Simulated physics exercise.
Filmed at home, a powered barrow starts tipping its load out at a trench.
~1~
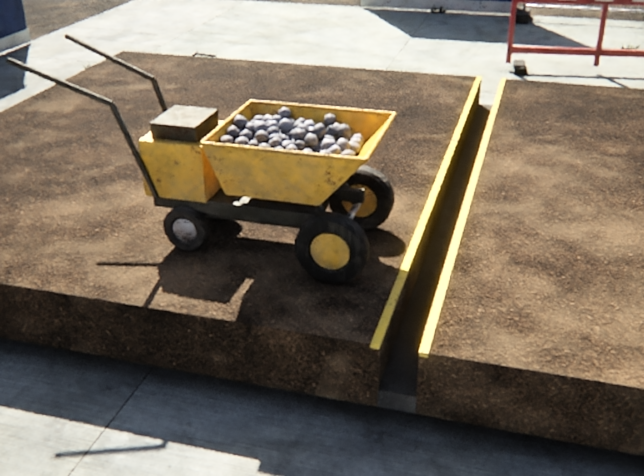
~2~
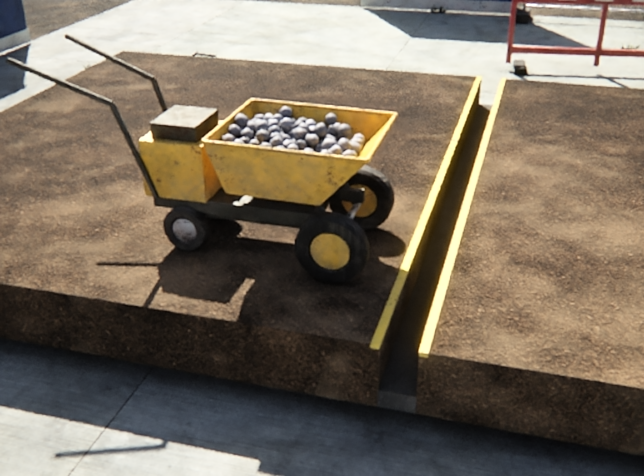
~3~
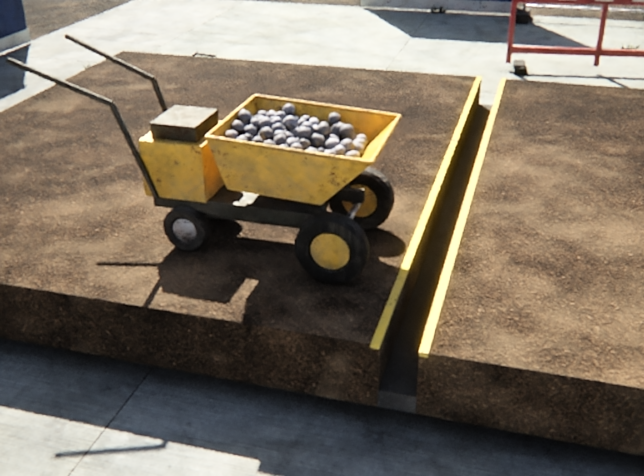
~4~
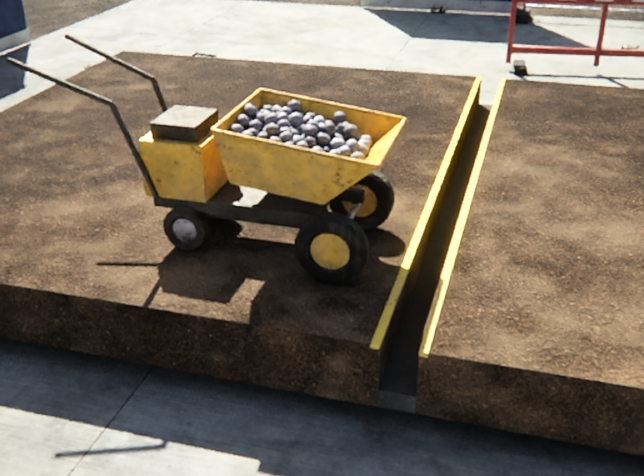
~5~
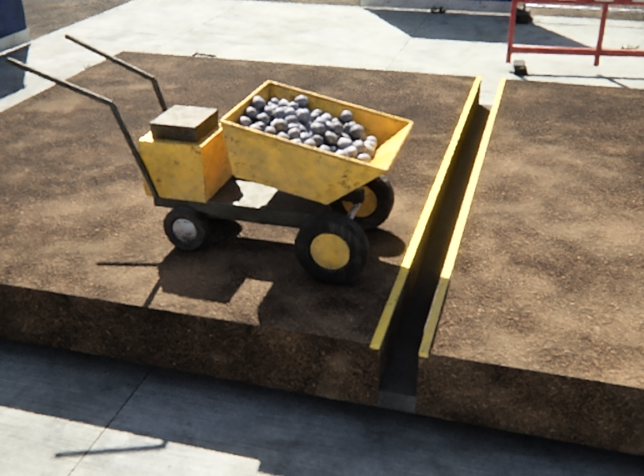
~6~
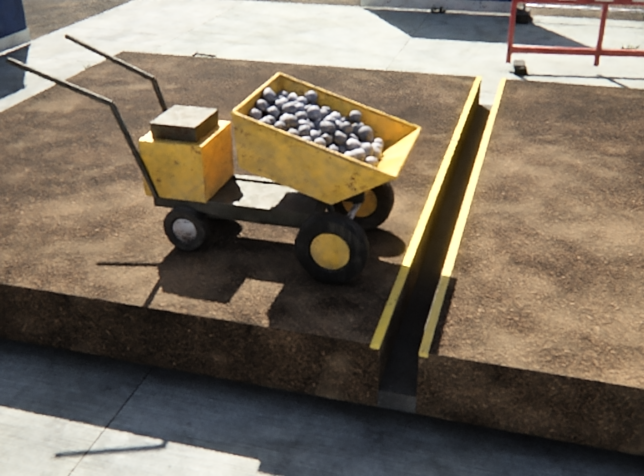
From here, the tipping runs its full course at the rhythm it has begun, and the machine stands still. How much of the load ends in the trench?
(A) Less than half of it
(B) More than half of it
Answer: A.
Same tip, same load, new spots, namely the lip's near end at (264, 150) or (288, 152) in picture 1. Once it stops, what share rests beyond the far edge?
About 0 %, then 20 %.
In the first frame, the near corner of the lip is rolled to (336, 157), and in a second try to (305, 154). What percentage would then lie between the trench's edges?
Okay, so the first one ends at 40 % and the second at 70 %.
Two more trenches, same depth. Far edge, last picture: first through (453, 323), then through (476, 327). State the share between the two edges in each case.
Near 30 % and 60 %.
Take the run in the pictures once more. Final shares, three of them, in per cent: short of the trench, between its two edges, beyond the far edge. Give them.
Out of a hundred, short 0, between 5, beyond 90.
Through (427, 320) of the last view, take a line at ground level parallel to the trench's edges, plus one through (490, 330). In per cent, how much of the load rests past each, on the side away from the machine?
Roughly 90 and 50 %.
Just after the last frame, skip tipped steeply; every one in the skip.
A moment on, skip tipped steeply; the larger part in the skip; about a tenth beyond it; about a tenth falling.
Further on, skip tipped right over; roughly a quarter in the skip; just a few in or heaped over the trench; the larger part beyond it.
When it is over, skip tipped right over; about a tenth in the skip; just a few in or heaped over the trench; the larger part beyond it.
